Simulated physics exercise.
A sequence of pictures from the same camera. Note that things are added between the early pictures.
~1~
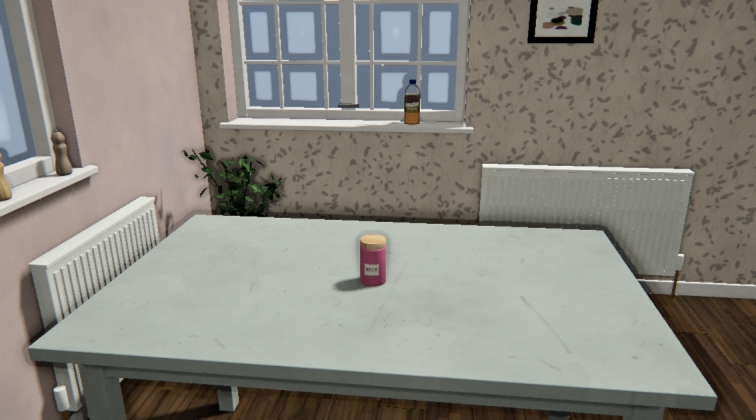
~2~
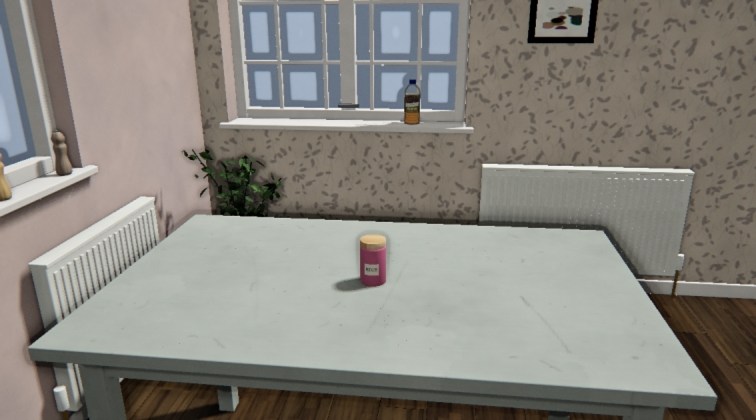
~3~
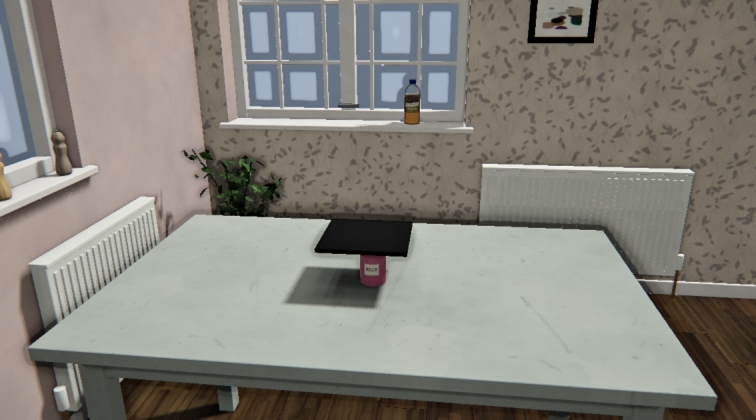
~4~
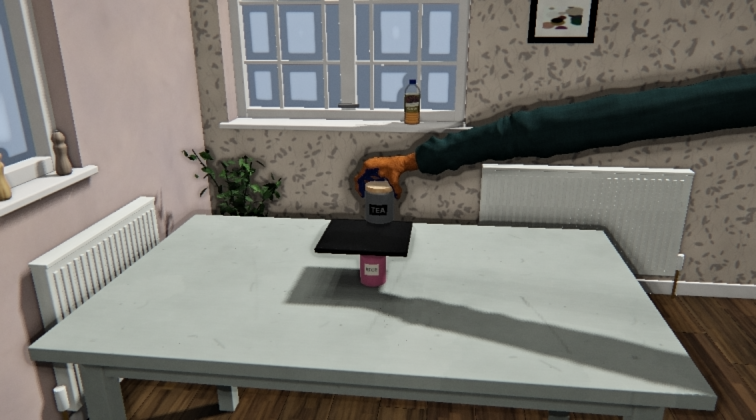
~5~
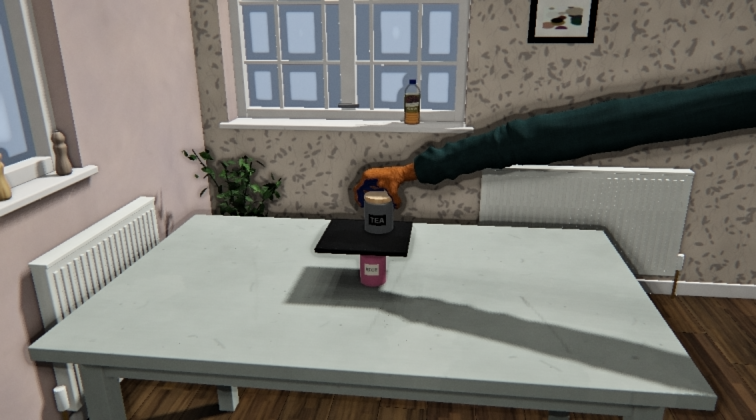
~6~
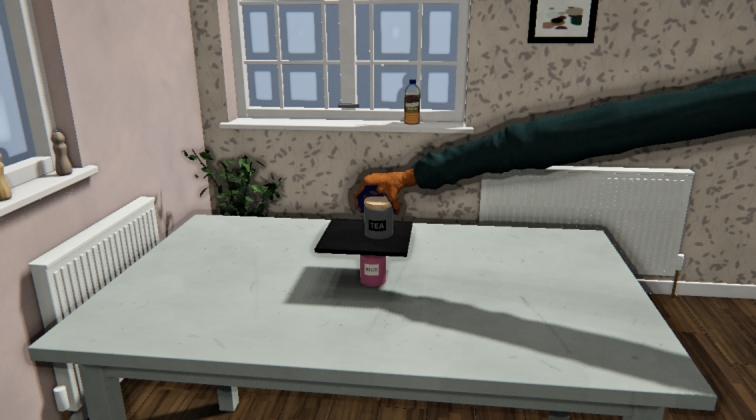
The footage shows a pink jar on a table, then a flat black board appears on top of it. A hand reaching from the right lowers a grey jar onto the board and keeps hold of it.
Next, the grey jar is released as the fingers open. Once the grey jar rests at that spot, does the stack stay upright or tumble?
The stack stays upright.
Then, 0.90 s on from there, no change.
Then, 1.80 s on from there, grey jar resting near (379, 218).
In the end, all 3 unmoved. At the end, from the last picture's camera, grey jar near (379, 218). The stack stays up.
